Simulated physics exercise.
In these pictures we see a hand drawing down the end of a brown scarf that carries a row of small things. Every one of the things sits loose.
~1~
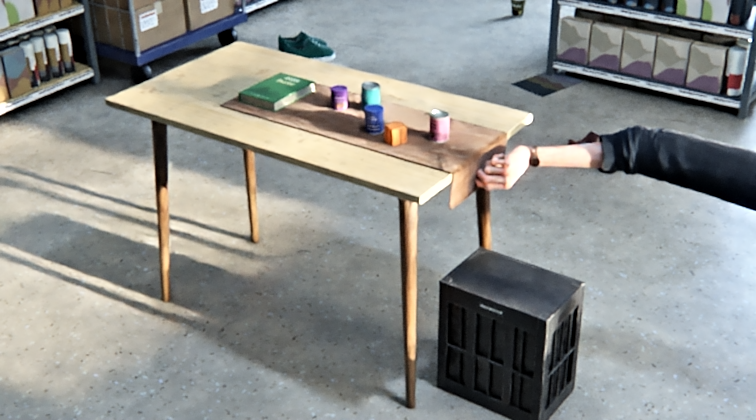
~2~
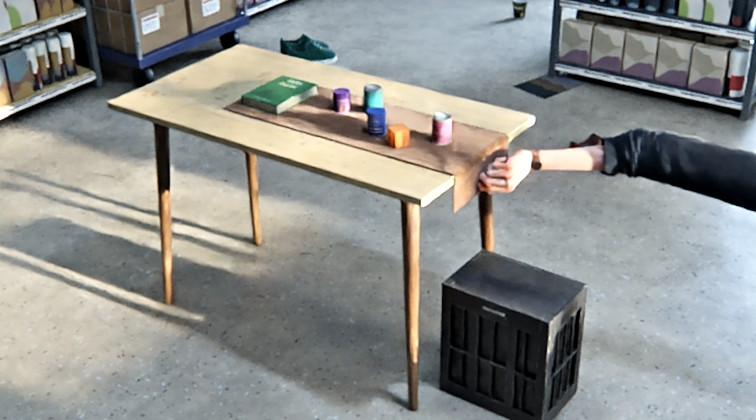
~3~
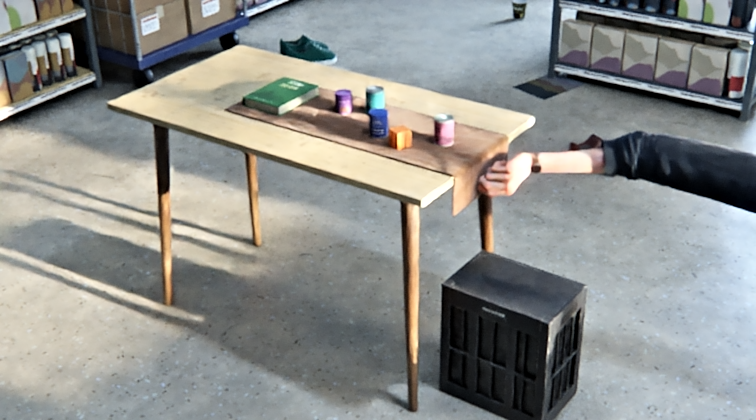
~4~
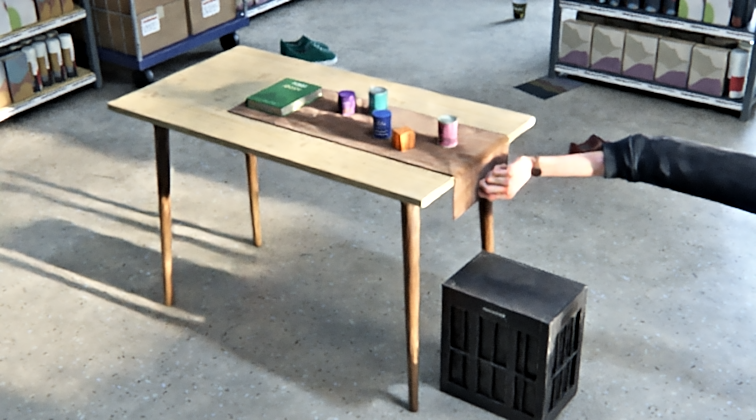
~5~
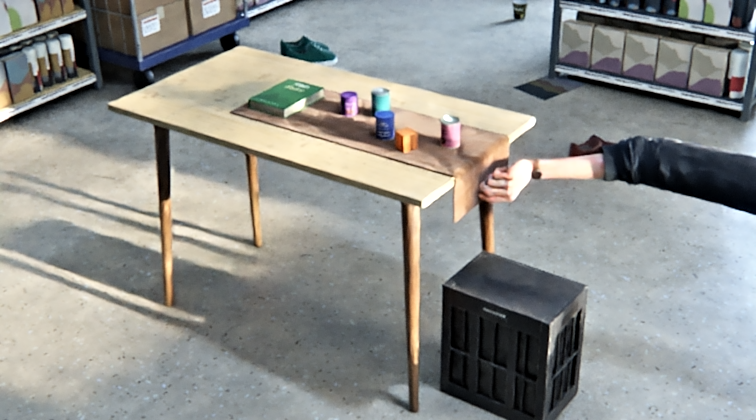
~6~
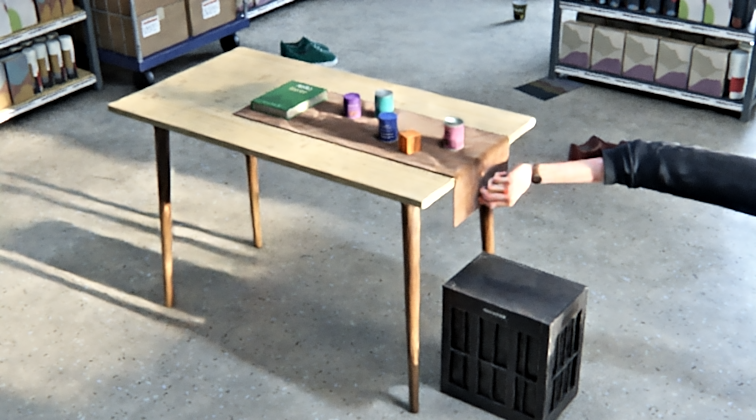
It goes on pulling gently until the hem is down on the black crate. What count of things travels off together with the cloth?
A count of two.
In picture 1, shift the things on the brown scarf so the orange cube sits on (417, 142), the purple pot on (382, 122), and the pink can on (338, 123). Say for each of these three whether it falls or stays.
Here's how it goes: The orange cube ends up down, the purple pot makes it through, and the pink can makes it through.
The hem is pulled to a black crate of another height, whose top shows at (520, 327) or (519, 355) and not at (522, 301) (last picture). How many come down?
3 and 4.
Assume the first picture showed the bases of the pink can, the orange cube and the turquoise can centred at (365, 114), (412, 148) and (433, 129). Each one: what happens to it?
The pink can is still on top, the orange cube is off the top, the turquoise can is off the top.
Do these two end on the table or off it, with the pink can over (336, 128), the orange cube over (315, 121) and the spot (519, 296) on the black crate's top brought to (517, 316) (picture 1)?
Pink can stays, orange cube stays.
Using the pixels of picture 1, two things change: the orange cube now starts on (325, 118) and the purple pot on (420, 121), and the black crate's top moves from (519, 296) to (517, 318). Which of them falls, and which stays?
The orange cube stays put; the purple pot is lost.
Soon after, hem near (481, 233); all still up.
After that, hem near (482, 255); pink can gone.
And then, hem on the crate; pink can and orange cube gone.
In the end, hem on the crate; pink can and orange cube gone. It carries off two.
